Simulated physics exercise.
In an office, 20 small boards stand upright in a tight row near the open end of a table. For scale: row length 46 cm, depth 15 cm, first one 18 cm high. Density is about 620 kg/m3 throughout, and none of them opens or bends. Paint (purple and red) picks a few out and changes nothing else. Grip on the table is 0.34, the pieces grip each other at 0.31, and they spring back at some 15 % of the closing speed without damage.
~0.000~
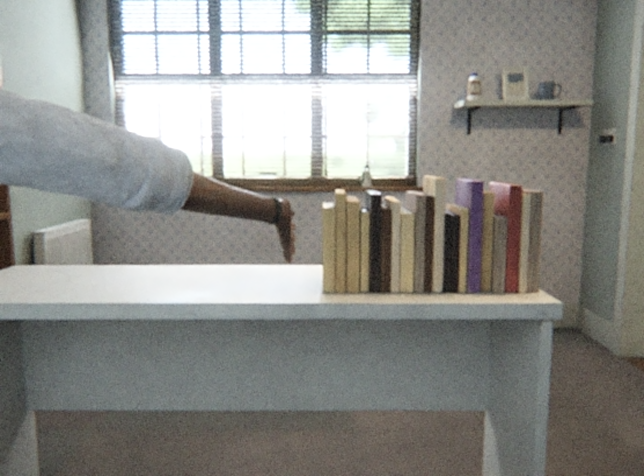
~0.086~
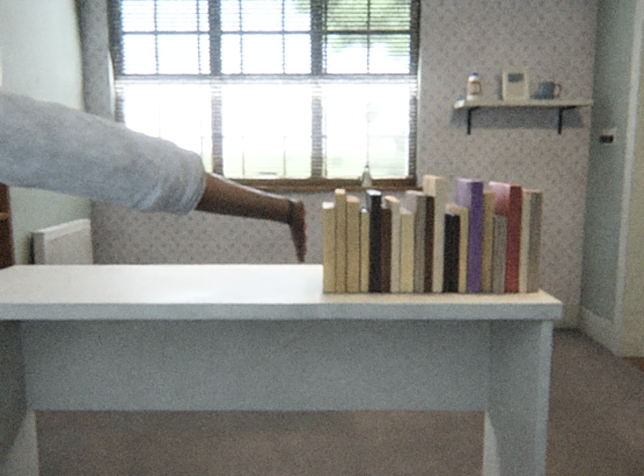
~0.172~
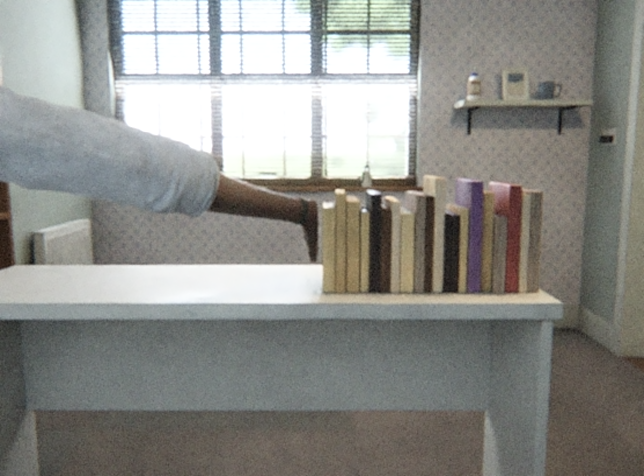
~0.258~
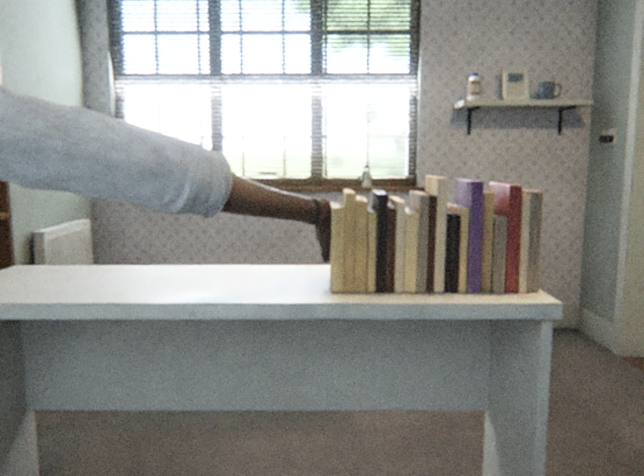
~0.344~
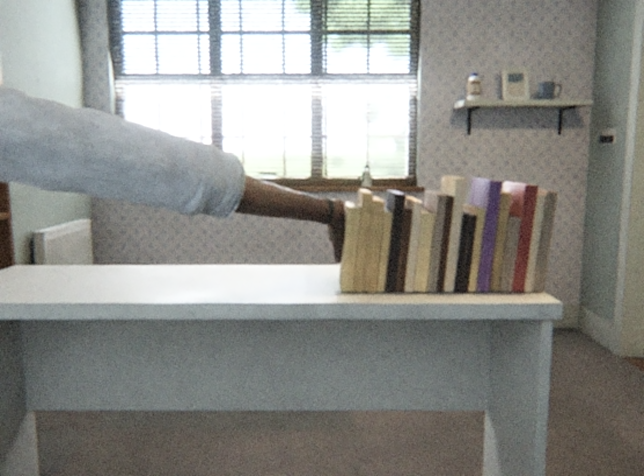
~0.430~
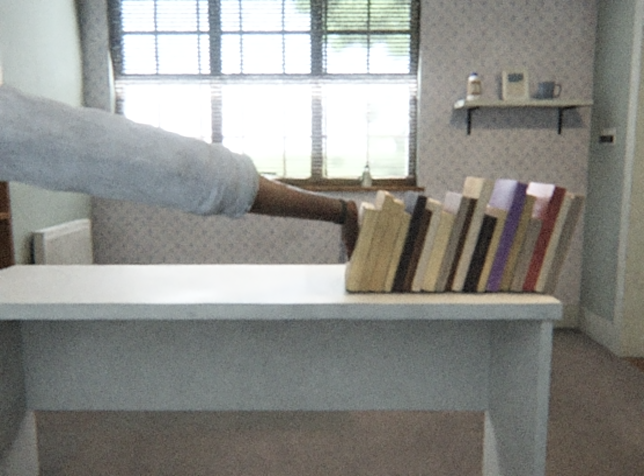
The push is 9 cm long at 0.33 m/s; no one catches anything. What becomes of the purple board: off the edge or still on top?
In the end the purple board goes over the edge.
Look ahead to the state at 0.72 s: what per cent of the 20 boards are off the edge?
15 per cent by then.
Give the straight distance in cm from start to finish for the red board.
Moved: Red 90.
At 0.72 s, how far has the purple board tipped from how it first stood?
About 70°.
By 0.52 s, none of the 20 boards off the edge, 20 disturbed; purple board tilted 27°; red board tilted 28°.
By 0.72 s, 3 of the 20 boards off the edge; purple board tilted 69°; red board tilted 63°, 22 cm lower.
By 0.96 s, 6 of the 20 boards off the edge; purple board upside down; red board on its side.
When it is over (1.3 s), 6 of the 20 boards off the edge; purple board on its side; red board on its side.
